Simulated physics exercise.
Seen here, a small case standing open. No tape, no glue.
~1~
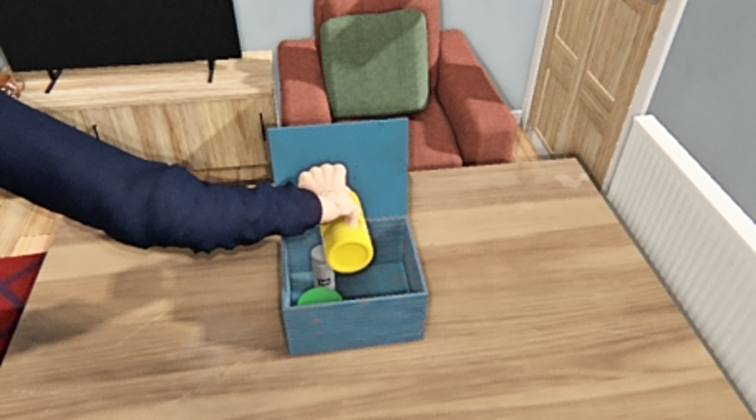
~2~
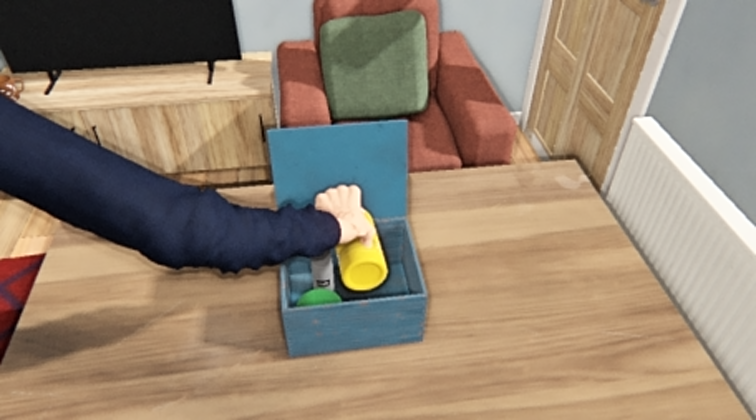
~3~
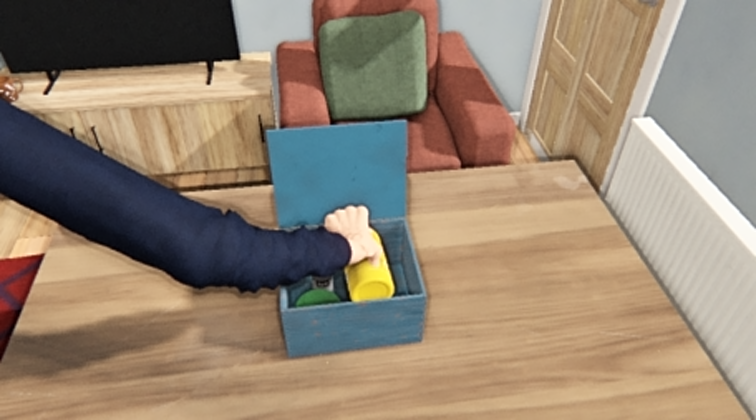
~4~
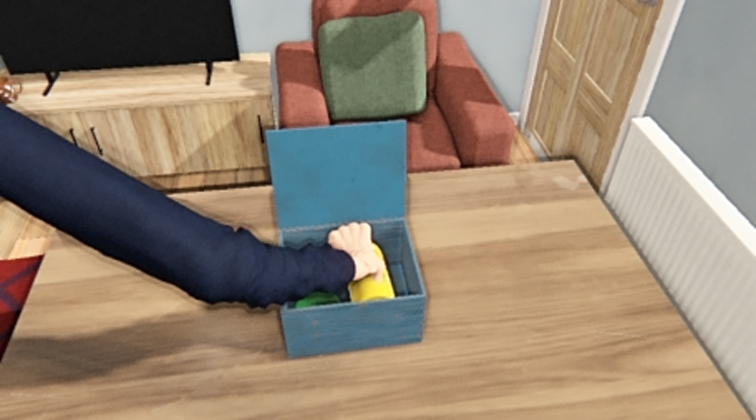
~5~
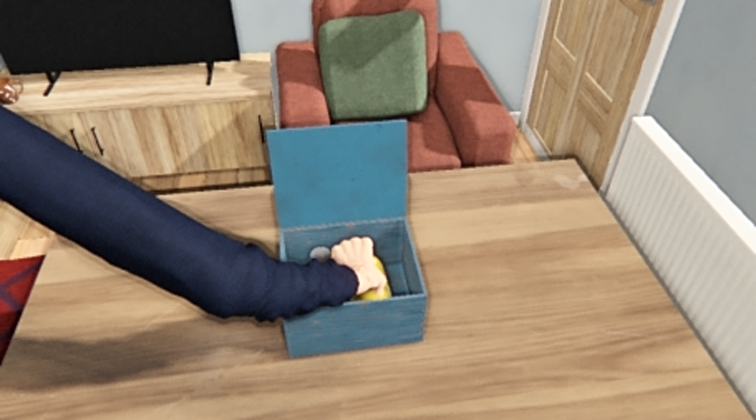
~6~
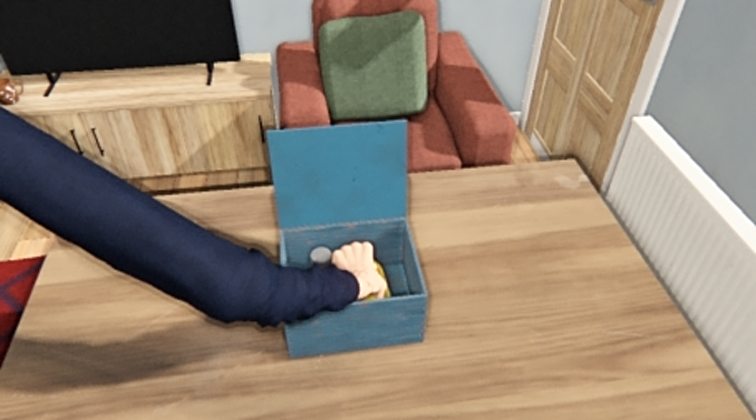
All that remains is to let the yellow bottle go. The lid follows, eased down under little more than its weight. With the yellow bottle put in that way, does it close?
Outcome: The lid sits on the rim.
Then, 1.40 s after the last picture, lid 70° above the rim.
Then, 1.90 s after the last picture, lid 31° above the rim.
At rest, lid shut; all 3 in place. Seen from the same camera at the end, yellow bottle near (371, 290).
